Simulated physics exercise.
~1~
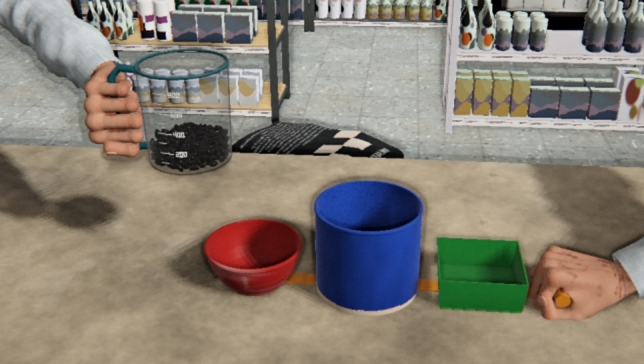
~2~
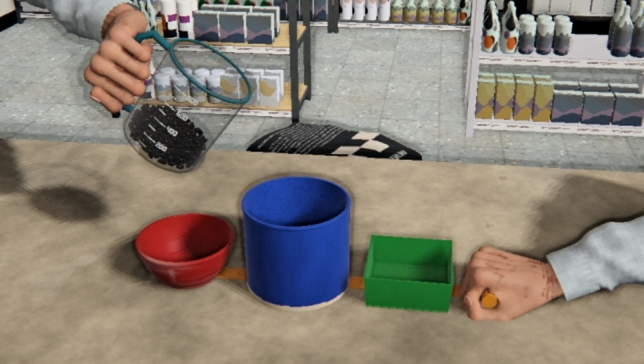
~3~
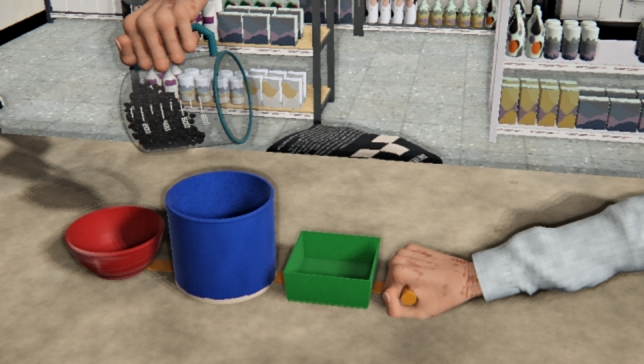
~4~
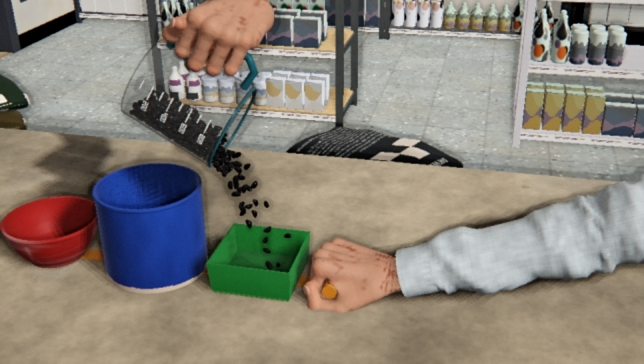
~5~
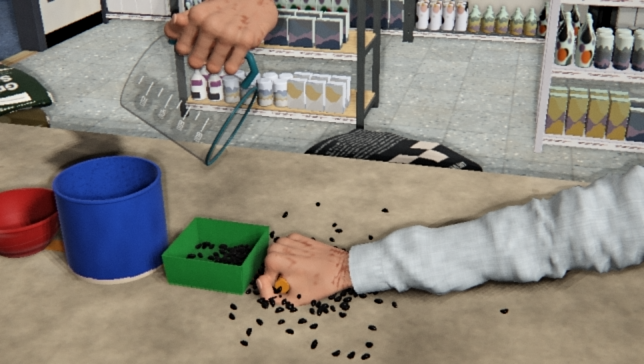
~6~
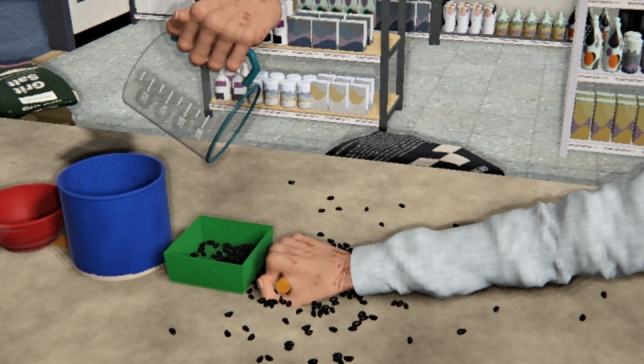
In the video, one hand slides a joined red bowl, blue pot and green tin leftward across a table while another tips a clear jug of black beans, which pour out, some landing in the green tin and many scattering over the table around the hand.
